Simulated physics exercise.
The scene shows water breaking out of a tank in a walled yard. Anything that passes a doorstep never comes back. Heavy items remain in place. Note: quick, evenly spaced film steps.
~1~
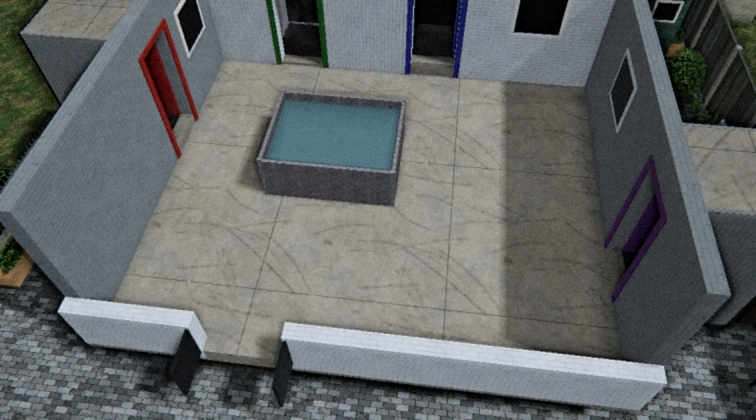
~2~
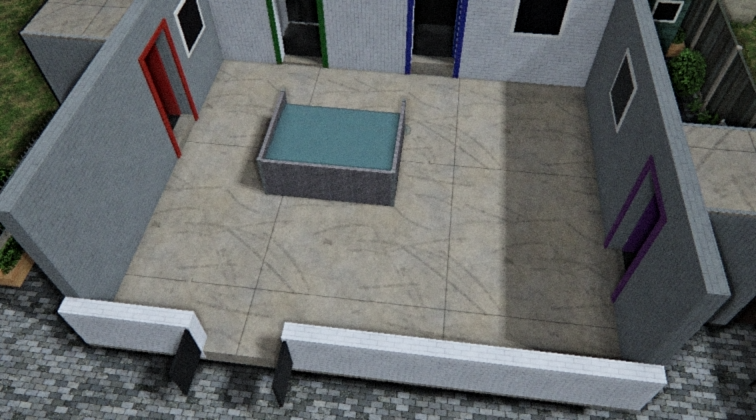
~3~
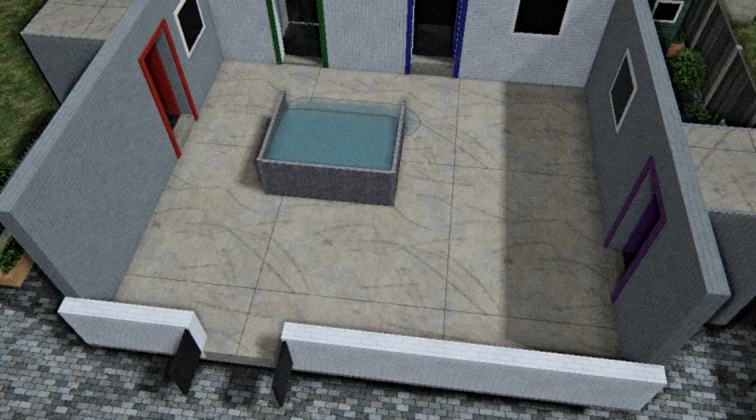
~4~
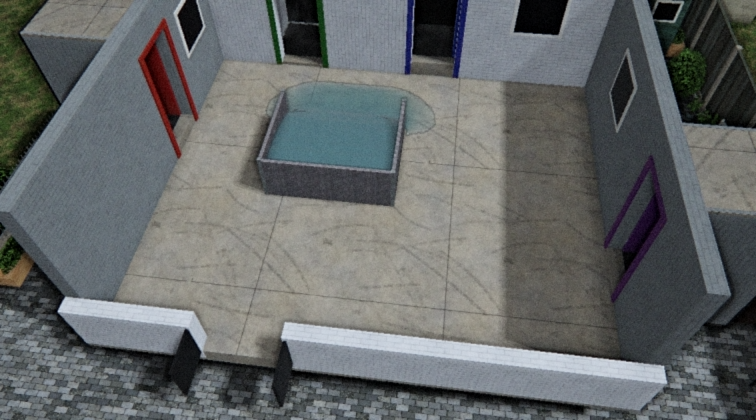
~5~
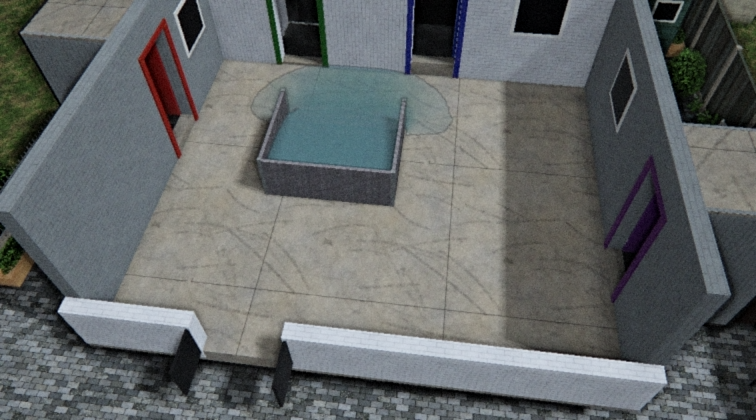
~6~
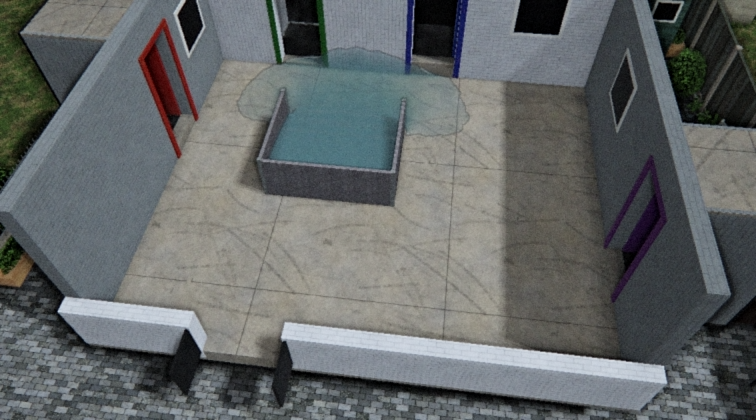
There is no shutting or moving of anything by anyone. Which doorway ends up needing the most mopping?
The green doorway.
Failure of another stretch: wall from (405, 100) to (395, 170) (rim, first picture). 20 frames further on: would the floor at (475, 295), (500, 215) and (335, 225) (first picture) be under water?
In the order given: Waterlogged, waterlogged, bare.
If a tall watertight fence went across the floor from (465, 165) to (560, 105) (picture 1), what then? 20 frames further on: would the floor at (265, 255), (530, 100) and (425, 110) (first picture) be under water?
Lab note - three points, in order: No flooding; flooding; flooding.
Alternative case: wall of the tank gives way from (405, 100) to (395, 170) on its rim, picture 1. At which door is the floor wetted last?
Answer: The door marked red.
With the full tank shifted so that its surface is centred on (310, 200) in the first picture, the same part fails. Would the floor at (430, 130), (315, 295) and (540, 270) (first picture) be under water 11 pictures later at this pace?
In order: Reached, unreached, unreached.
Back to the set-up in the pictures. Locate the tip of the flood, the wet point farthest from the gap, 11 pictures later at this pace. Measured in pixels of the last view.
My guess is roughly (576, 89).
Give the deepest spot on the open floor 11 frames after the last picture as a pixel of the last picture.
Approximate pixel: (223, 62).
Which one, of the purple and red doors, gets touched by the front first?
Answer: The door marked red.
A moment on, water covers 20 % of the floor; red door not reached, blue door wet at the sill, nothing in, purple door not reached, green door a lot in.
Next, water covers 25 % of the floor; red door not reached, blue door a trickle in, purple door not reached, green door a lot in.
Then, water covers 50 % of the floor; red door wet at the sill, nothing in, blue door a trickle in, purple door wet at the sill, nothing in, green door a lot in.
Later, water covers 80 % of the floor; red door wet at the sill, nothing in, blue door a trickle in, purple door a trickle in, green door a lot in.
In the end, water covers 95 % of the floor; red door wet at the sill, nothing in, blue door a trickle in, purple door a trickle in, green door a lot in; the green door has let in the most.
